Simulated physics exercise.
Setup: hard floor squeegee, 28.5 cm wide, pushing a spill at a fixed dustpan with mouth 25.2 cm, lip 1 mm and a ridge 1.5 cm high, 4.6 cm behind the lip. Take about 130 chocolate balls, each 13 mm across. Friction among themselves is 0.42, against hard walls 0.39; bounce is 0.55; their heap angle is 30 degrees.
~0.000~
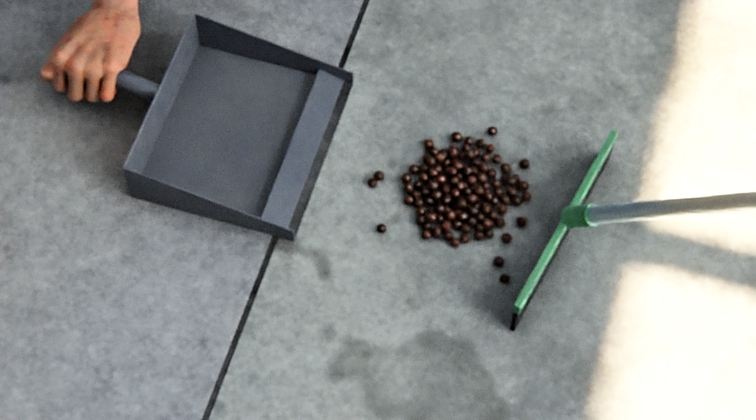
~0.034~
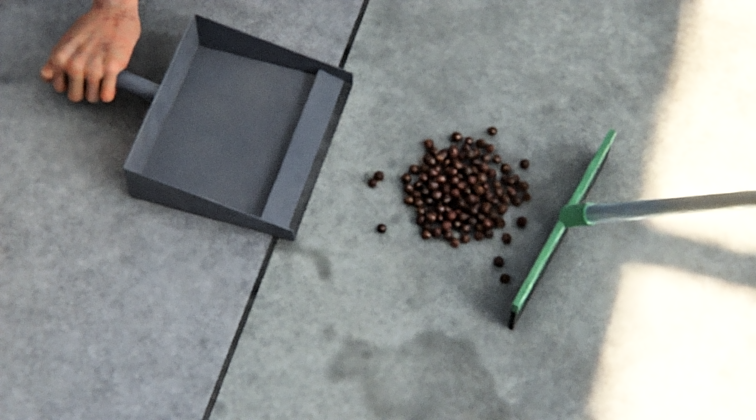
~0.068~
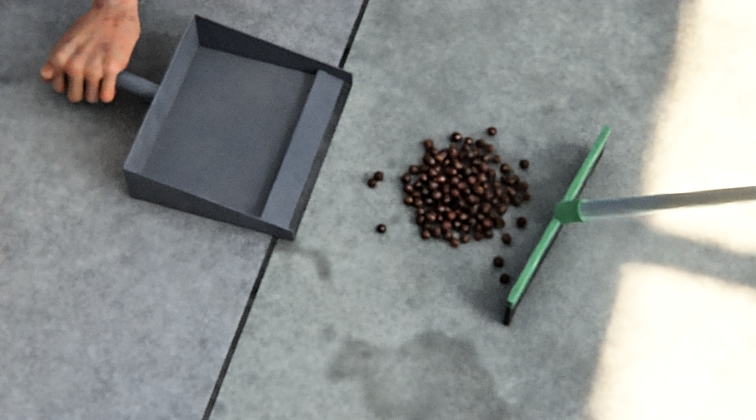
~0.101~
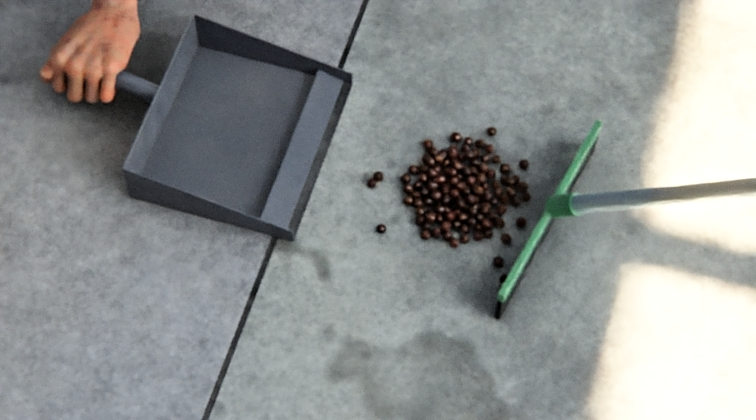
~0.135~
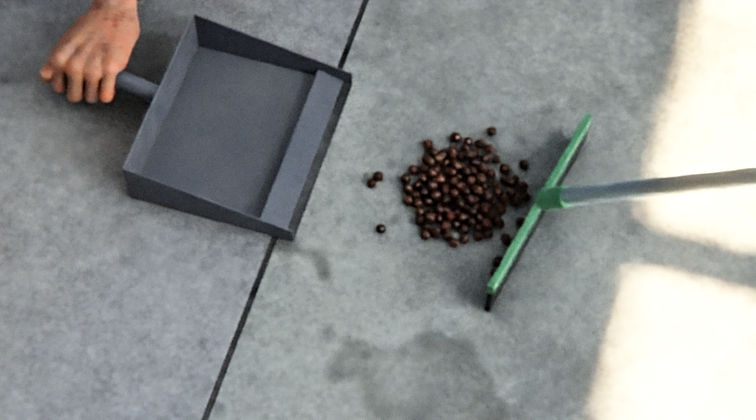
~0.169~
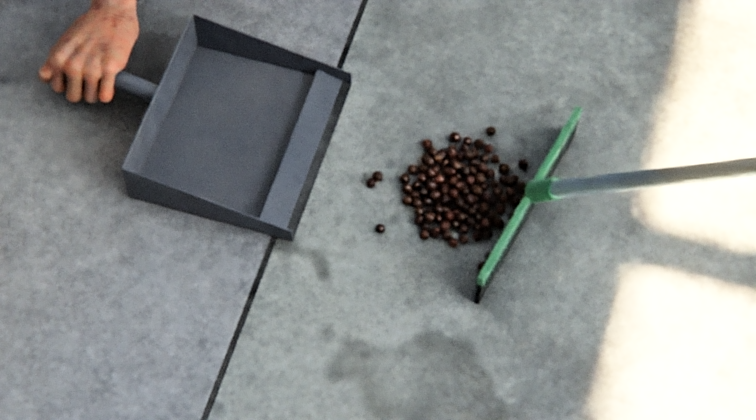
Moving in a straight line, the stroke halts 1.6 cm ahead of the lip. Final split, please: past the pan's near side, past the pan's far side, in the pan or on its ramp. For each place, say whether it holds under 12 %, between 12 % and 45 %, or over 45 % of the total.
Near side: Under 12 %, far side: Between 12 % and 45 %, pan: Between 12 % and 45 %.
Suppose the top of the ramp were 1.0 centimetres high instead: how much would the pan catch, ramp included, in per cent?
That change would give about 35 per cent.
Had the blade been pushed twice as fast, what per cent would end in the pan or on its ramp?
Share: Near 35 %.
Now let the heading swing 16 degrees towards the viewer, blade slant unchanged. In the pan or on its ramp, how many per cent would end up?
Pan plus ramp: Some 25 %.
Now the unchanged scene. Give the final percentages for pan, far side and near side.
Near 0, far 25, pan 35, all in per cent.
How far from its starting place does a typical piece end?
20 cm or so.
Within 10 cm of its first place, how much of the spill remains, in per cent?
Some 0 per cent.
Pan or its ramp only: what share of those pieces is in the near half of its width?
Some 20 per cent.
After 0.44 s, middle of the blade 16 cm from the lip; 0 % over the lip, far side 5 %, near side 0 %.
Then, at 0.62 s, middle of the blade 9 cm from the lip; 0 % over the lip, far side 15 %, near side 0 %.
After 0.92 s, middle of the blade 5 cm from the lip; 35 % over the lip, far side 25 %, near side 0 %.
In the end, at 1.5 s, near side 0 %, far side 25 %, pan 35 %, in front of the lip or behind the blade 40 %.
